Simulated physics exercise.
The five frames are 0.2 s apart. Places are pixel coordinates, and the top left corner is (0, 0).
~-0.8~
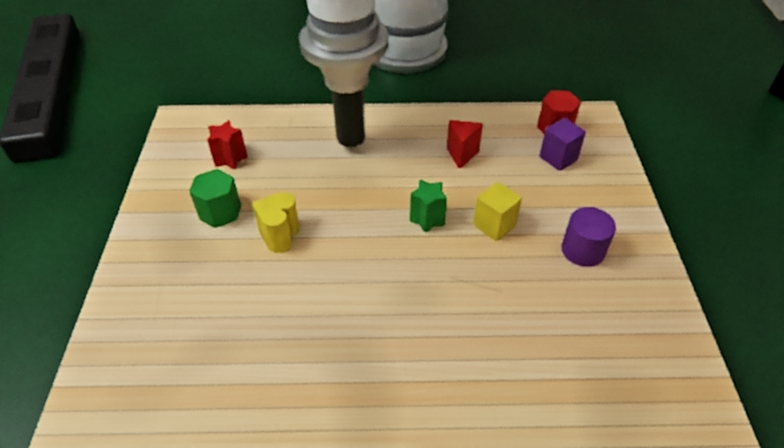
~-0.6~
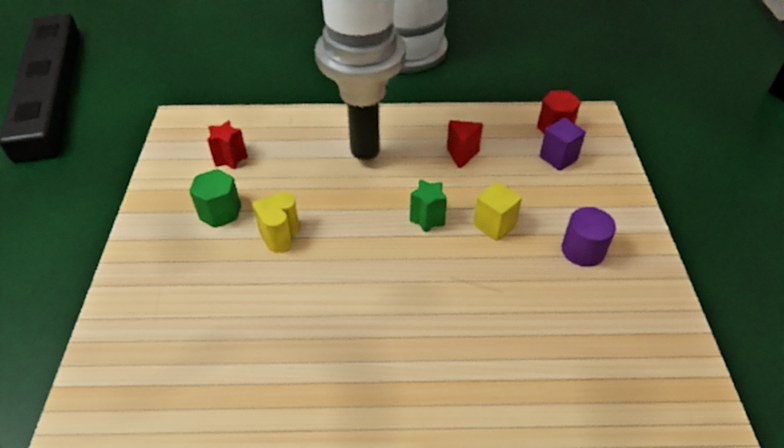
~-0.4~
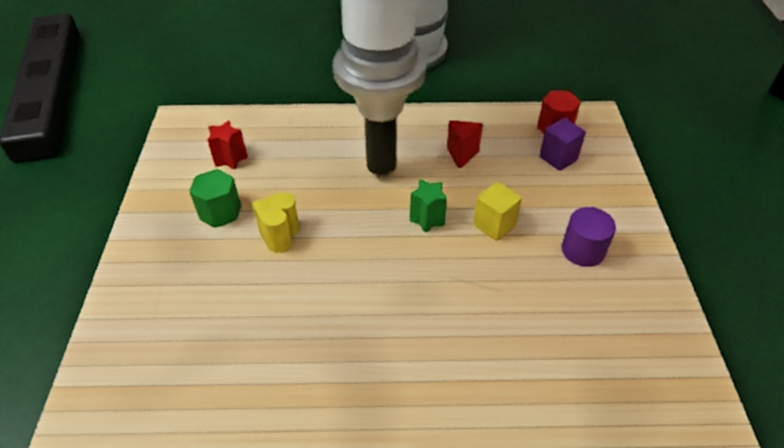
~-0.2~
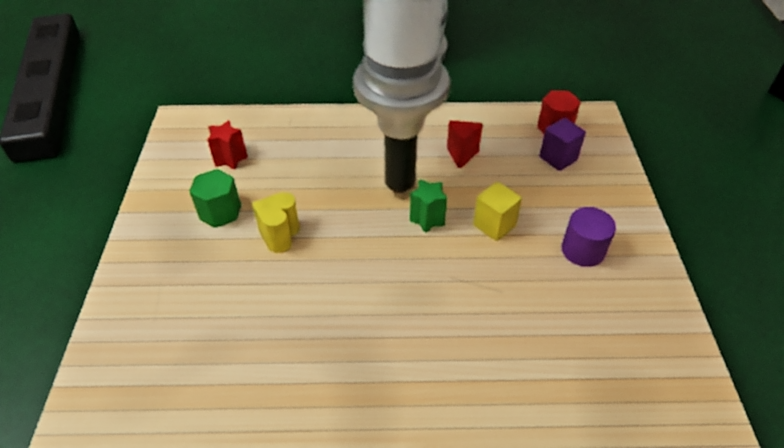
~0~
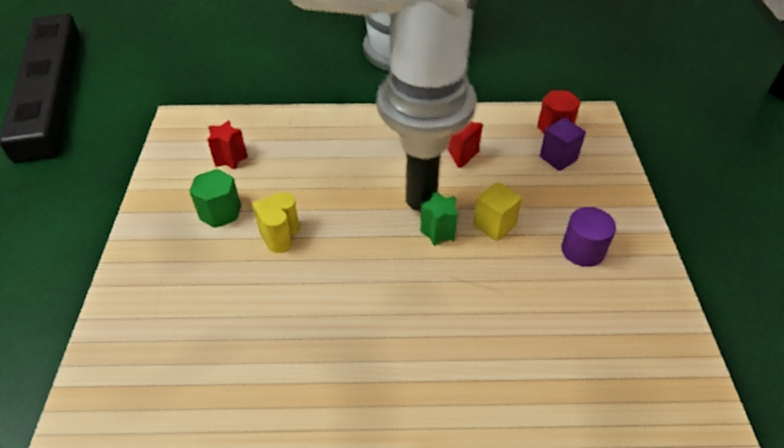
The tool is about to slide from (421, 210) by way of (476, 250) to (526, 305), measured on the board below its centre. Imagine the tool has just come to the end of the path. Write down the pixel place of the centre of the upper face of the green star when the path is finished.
Around (475, 258).
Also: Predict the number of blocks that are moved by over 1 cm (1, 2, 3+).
I'd say just one block gets shifted by more than about 1 cm.
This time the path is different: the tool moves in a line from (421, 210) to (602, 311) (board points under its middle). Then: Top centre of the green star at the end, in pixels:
Near (466, 235).
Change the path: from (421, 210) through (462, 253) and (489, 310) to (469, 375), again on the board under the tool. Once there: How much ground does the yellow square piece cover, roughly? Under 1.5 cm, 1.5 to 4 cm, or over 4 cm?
Range: Under 1.5 cm.
The first path, step by step. One third of the way, tool (459, 226); green star (463, 232), turned 55° clockwise.
Two thirds of the way, tool (495, 258); green star (474, 255), turned 110° clockwise.
At the end, tool (528, 296); green star (475, 258), turned 125° clockwise; yellow square piece in place.
